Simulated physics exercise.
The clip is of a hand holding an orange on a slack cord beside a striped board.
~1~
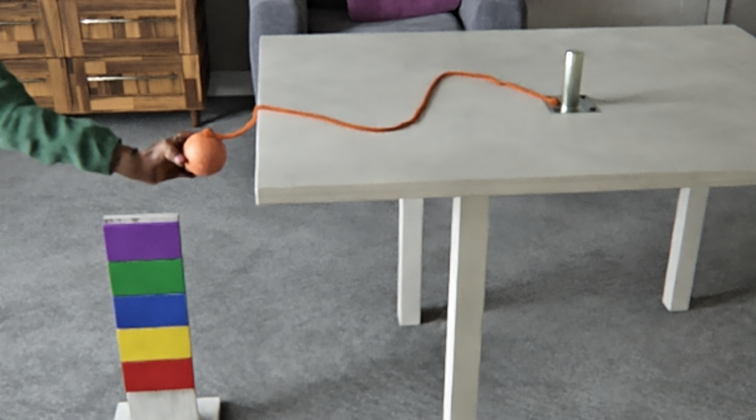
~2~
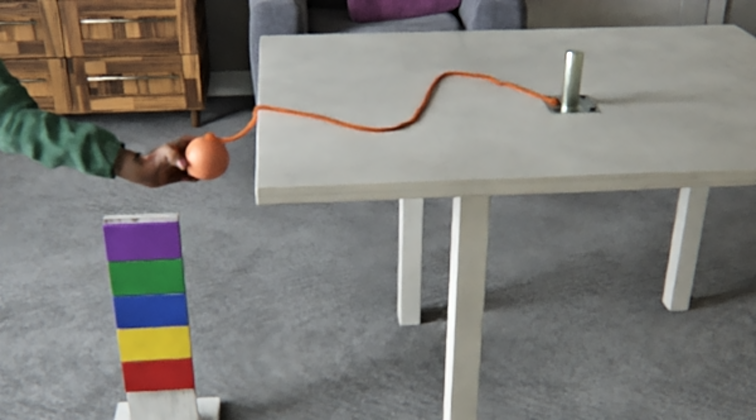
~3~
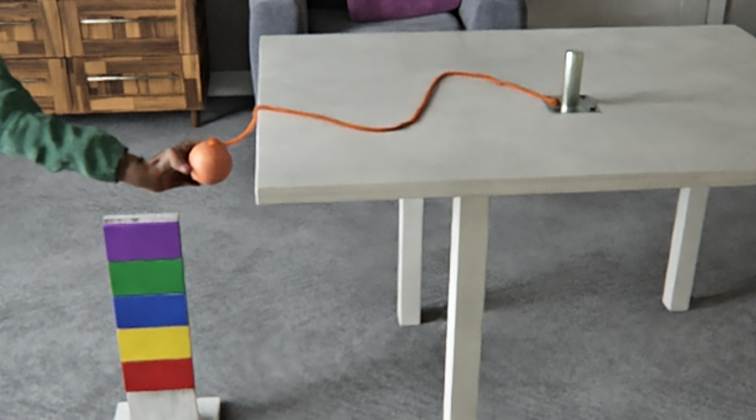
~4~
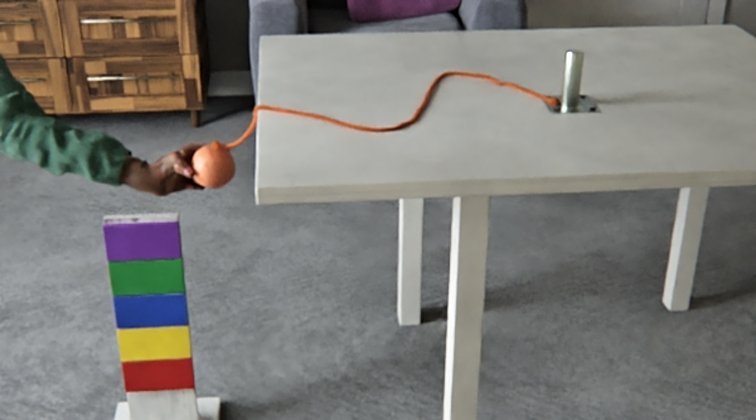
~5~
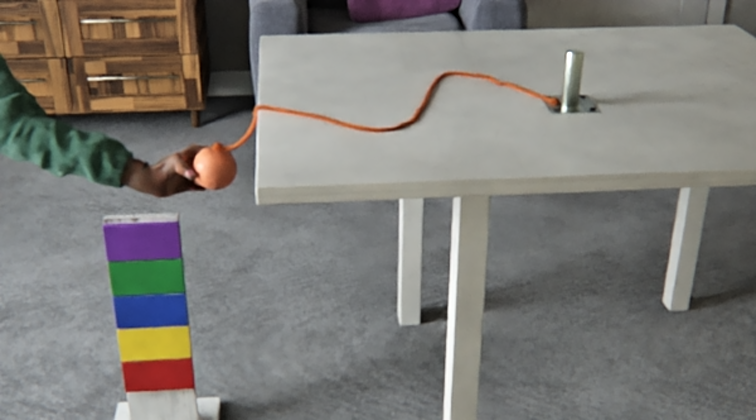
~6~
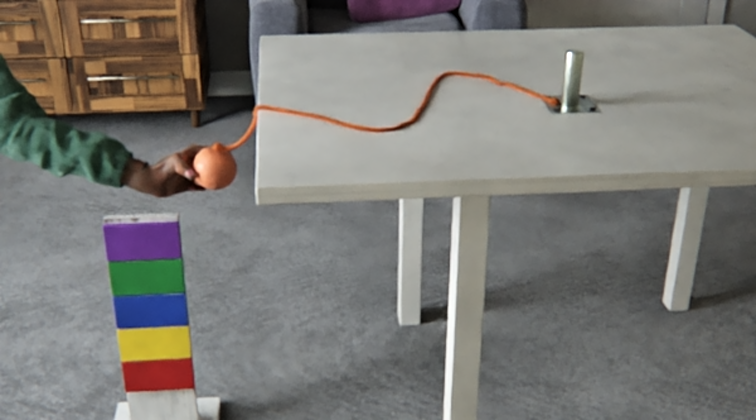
A carpeted room with a wooden drawer unit and a grey armchair at the back is seen from slightly above a pale table. At left, a green-sleeved hand holds an orange ball on a slack orange cord that winds across the tabletop to a metal post, above an upright board striped purple, green, blue, yellow and red. The hand shifts the ball slightly right and down, then keeps nearly still, while the camera stays fixed.
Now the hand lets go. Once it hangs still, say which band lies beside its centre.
It is the yellow band.
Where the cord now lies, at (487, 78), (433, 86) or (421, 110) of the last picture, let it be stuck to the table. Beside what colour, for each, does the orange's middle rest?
One try after another: Blue, then green, then purple.
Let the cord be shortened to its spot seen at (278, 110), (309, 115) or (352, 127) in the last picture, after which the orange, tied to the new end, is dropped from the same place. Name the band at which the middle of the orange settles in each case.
For the first: Green; for the second: Purple; for the third: No band.
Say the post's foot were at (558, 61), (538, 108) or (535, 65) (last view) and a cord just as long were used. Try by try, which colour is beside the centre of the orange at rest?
Result 1: Blue. Result 2: Red. Result 3: Yellow.
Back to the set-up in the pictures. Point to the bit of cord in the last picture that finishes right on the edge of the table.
In the last picture it is at roughly (413, 121).
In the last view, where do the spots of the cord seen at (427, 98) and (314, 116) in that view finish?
They end up at (325, 101) and (267, 207).
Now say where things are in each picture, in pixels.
The first picture shows orange (205, 154); purple (143, 243); green (147, 278); blue (151, 312); yellow (155, 345); red (158, 376).
The second picture shows orange (207, 158); cord through (520, 89) (449, 74) (425, 102) (382, 130) (296, 113).
The third picture shows orange (210, 163).
The fourth picture shows orange (213, 167); cord through (520, 89) (449, 74) (425, 102) (382, 130) (296, 113).
The fifth picture shows orange (215, 168).
The sixth picture shows orange (215, 168); cord through (520, 89) (449, 74) (425, 102) (382, 130) (296, 113).
Soon after, orange near (269, 298); level with blue.
After that, orange near (270, 330); level with yellow.
In the end, orange near (275, 329); level with yellow. The cord holds its middle at yellow.
